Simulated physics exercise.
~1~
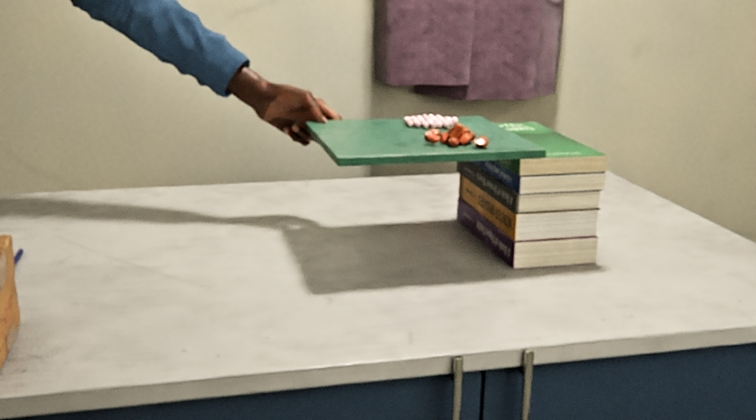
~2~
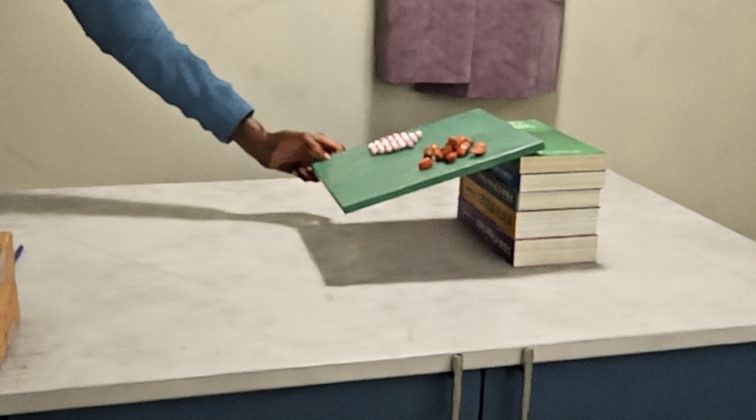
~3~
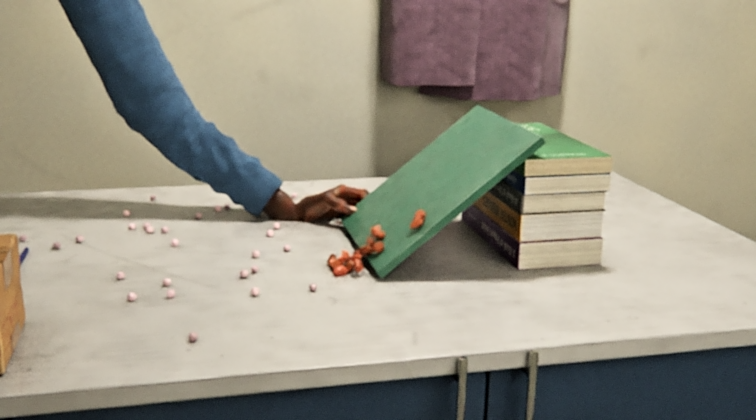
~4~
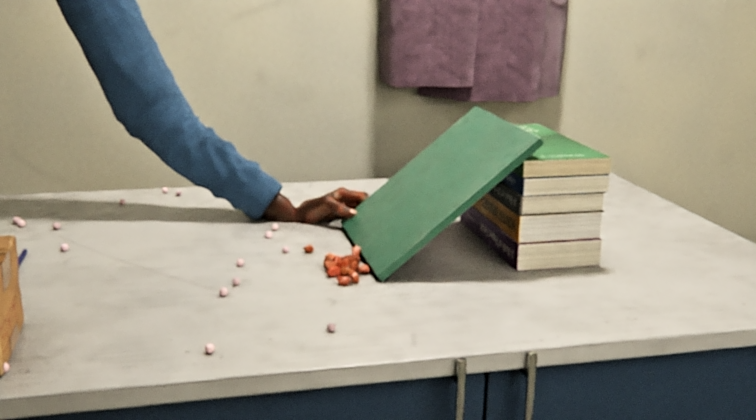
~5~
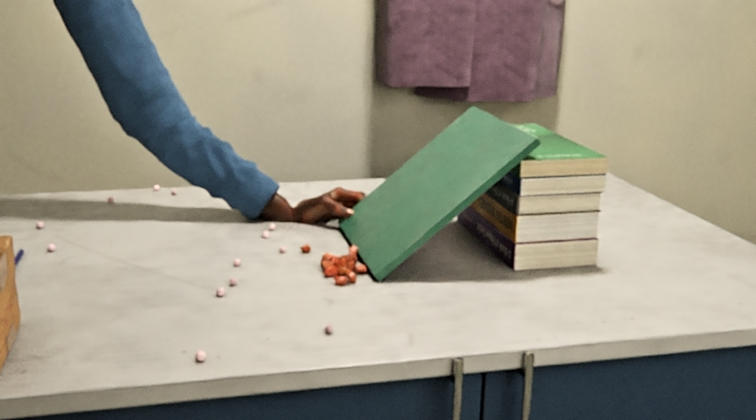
Hand lowering one end of a green board propped on books, small pinkish balls scattering far left, reddish pieces piling at its foot.
